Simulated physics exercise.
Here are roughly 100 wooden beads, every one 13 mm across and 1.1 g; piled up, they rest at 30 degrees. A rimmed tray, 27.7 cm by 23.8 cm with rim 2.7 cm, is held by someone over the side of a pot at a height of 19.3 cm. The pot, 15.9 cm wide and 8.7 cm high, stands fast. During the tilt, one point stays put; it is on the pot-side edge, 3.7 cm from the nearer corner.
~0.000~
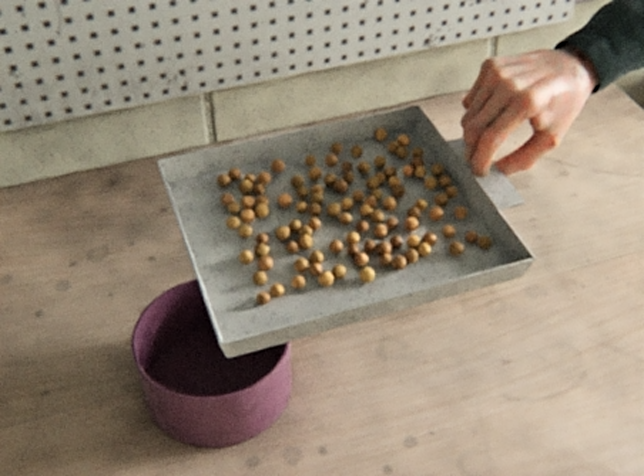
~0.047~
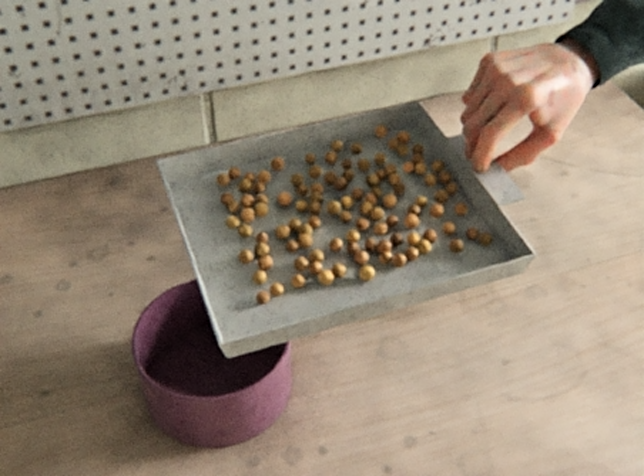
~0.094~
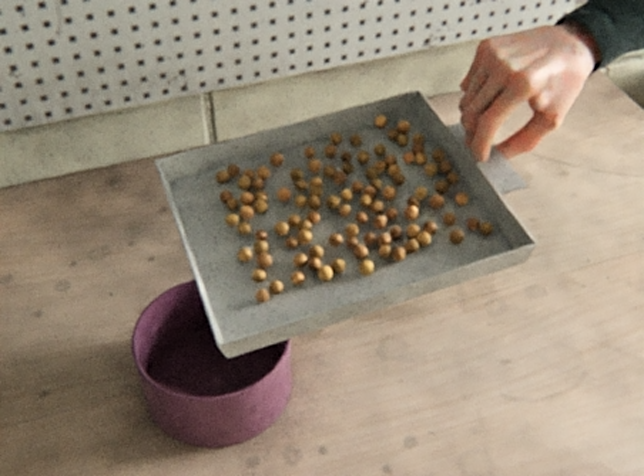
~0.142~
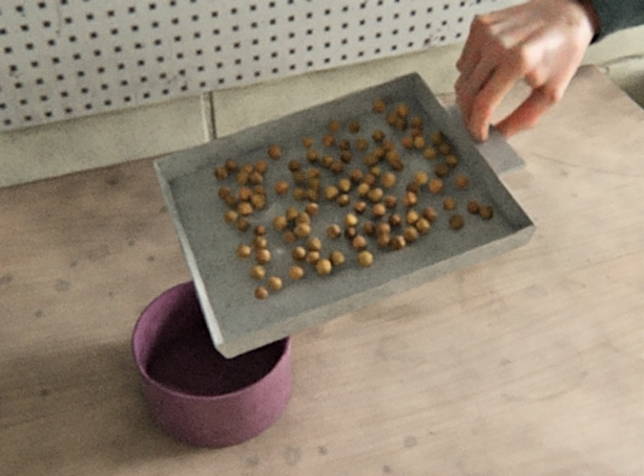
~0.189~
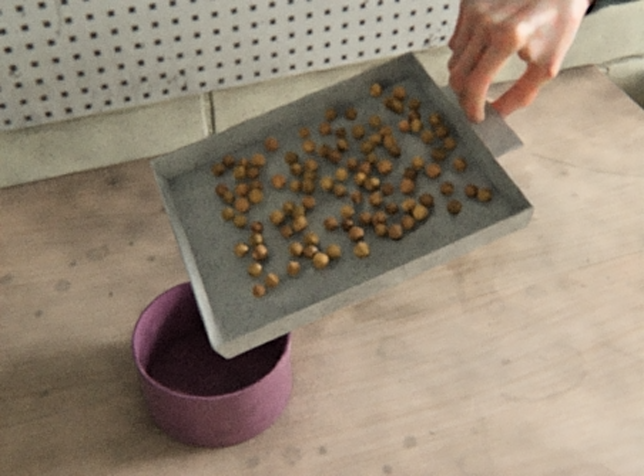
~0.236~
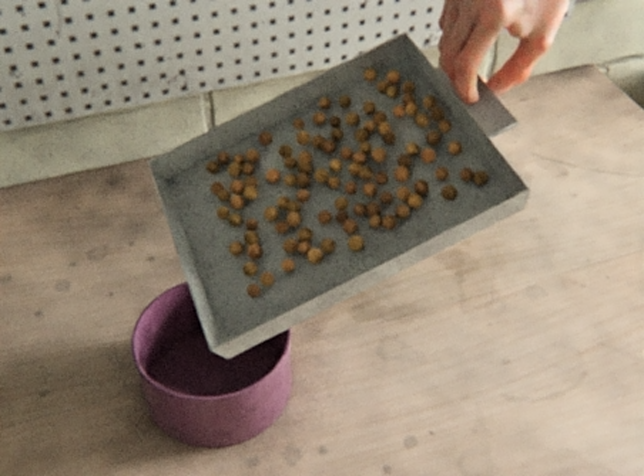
On a wooden worktop, a hand raising the right side of a grey tray of small brown balls beside a purple pot.
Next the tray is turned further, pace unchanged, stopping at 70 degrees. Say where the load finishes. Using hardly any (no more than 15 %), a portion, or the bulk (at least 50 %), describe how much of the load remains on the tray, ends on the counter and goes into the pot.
Tray: The bulk, counter: A portion, pot: Hardly any.
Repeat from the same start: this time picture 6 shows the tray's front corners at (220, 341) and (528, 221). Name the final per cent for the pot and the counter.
Pot 0; counter 5.
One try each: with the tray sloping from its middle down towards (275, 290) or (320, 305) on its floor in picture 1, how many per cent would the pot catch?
About 0 and 0 per cent.
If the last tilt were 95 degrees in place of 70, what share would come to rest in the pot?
Estimate: Roughly 15 percent.
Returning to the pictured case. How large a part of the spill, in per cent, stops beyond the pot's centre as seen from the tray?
About 100 percent of the spill.
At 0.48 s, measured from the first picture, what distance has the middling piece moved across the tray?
Around 8 centimetres.
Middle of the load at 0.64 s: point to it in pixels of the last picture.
The middle of the load should be at about (186, 235) by then.
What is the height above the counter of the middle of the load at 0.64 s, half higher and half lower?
Median height: Approx. 22 cm.
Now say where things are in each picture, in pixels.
In the first picture, tray tilt 0 degrees, front corners at (225, 337) and (527, 255); middle of the pieces at (347, 204); pot at (212, 334).
In the second picture, tray tilt 1 degrees, front corners at (225, 337) and (527, 252); middle of the pieces at (347, 202).
In the third picture, tray tilt 4 degrees, front corners at (223, 338) and (528, 241), lowest corner left front; middle of the pieces at (347, 196).
In the fourth picture, tray tilt 9 degrees, front corners at (220, 339) and (528, 223), lowest corner left front; middle of the pieces at (345, 185).
In the fifth picture, tray tilt 14 degrees, front corners at (218, 340) and (525, 205), lowest corner left front; middle of the pieces at (342, 175).
In the sixth picture, tray tilt 19 degrees, front corners at (215, 342) and (521, 187), lowest corner left front; middle of the pieces at (336, 165); pot at (212, 334). Its pace works out near 110 degrees a second.
Then, at 0.48 s, tilt 45 degrees; the tray holds 100 %, the pot 0 %.
After 0.64 s, tilt 63 degrees; the tray holds 100 %, the pot 0 %.
After 0.92 s, tilt 70 degrees; the tray holds 70 %, the pot 0 %.
In the end, at 2.1 s, tray 70 %, counter 30 %, pot 0 %.
